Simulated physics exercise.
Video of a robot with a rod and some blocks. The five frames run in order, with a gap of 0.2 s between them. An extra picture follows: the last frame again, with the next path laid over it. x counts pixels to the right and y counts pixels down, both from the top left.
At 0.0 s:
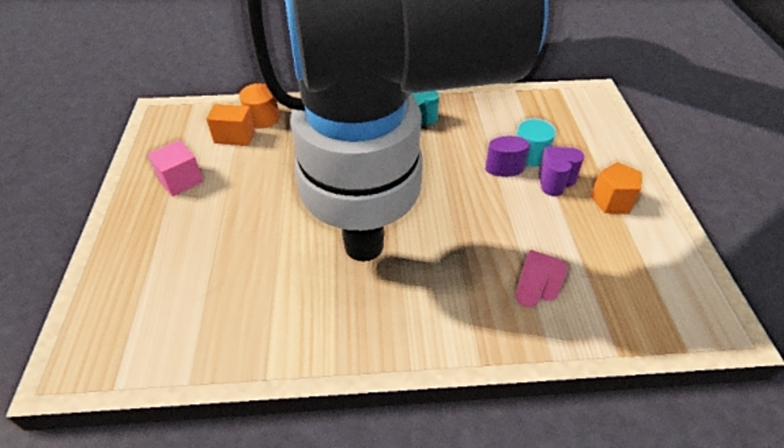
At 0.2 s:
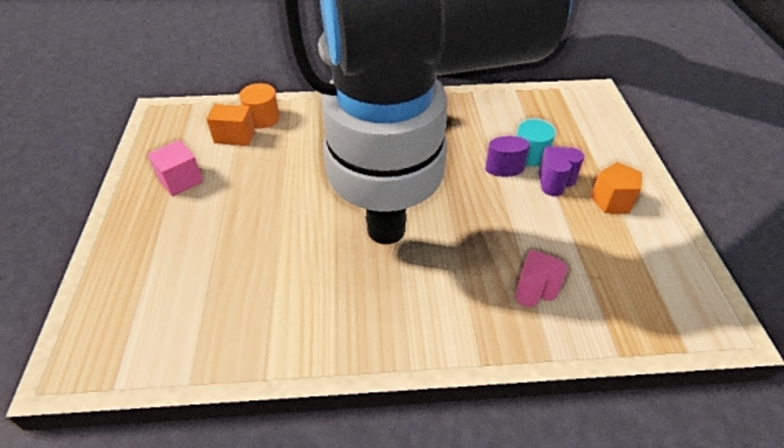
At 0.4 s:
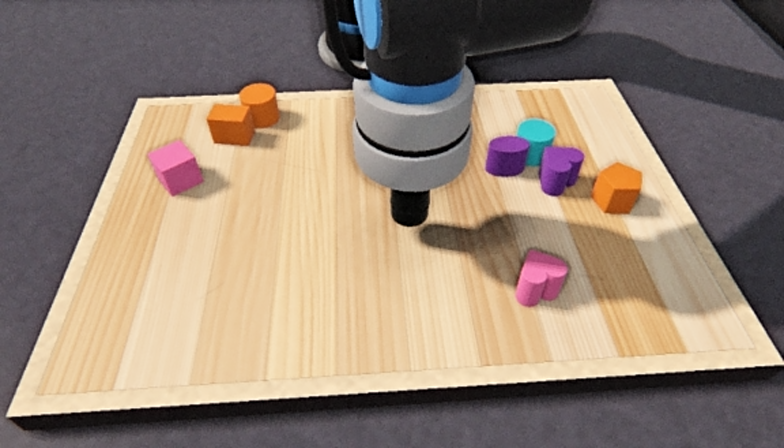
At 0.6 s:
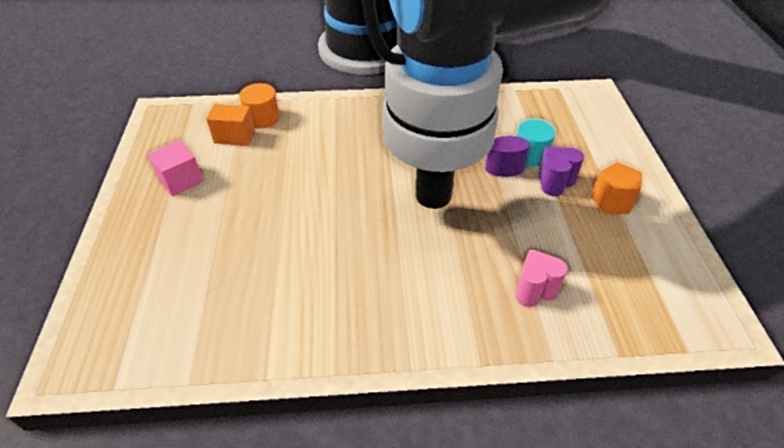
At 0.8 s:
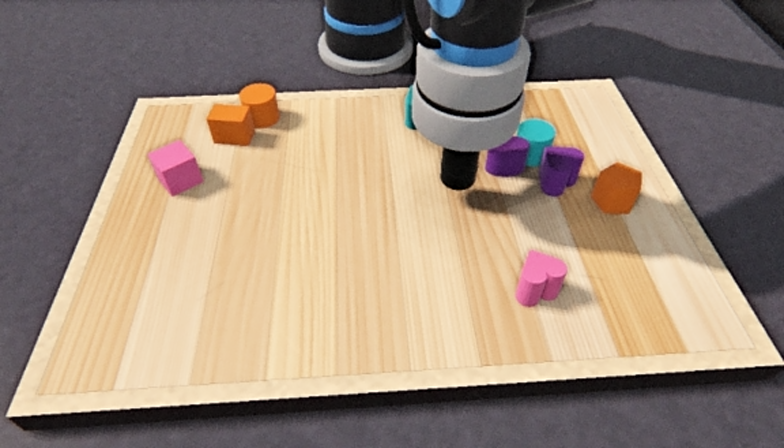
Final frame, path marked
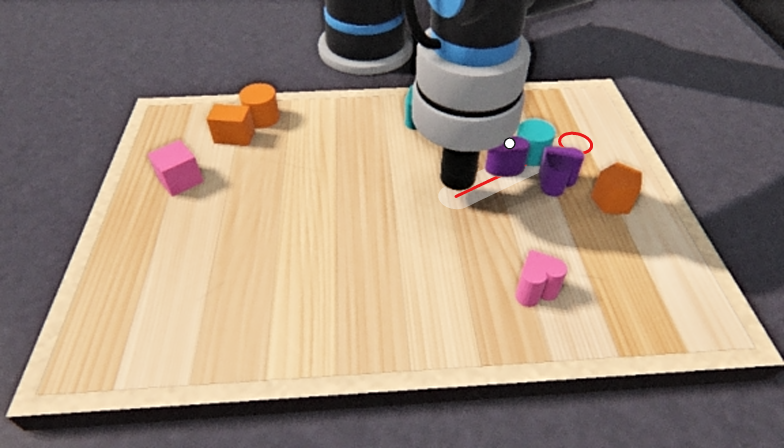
Robot arm with a black rod moving right and away above a wooden board, while the scattered colourful blocks stay still.
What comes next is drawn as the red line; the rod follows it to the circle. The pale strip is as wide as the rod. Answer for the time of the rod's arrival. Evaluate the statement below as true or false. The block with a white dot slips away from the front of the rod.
Answer: True.
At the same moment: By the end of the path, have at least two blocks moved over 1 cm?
I believe so.
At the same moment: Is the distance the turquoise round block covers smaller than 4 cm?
In short: No.
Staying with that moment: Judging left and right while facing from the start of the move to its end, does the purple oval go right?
I expect not.
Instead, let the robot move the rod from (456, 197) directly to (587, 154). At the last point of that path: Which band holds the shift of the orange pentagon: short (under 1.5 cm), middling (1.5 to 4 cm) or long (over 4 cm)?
Range: Under 1.5 cm.
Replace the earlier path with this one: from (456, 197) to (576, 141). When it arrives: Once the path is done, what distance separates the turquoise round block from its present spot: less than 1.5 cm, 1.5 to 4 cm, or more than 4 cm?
Upwards of 4 cm.
Drawn move, from (456, 197) to (576, 143); the dot is on the purple oval.
On the path given first. One third of the way, rod (501, 160); purple oval (513, 134), turned 40° clockwise; turquoise round block (543, 127).
Two thirds of the way, rod (542, 142); purple oval (516, 120); turquoise round block (554, 115); purple heart block (566, 157), turned 10° clockwise.
At the end, rod (581, 126); purple oval (516, 120); turquoise round block (568, 98); purple heart block (566, 157), turned 10° clockwise; orange pentagon still.
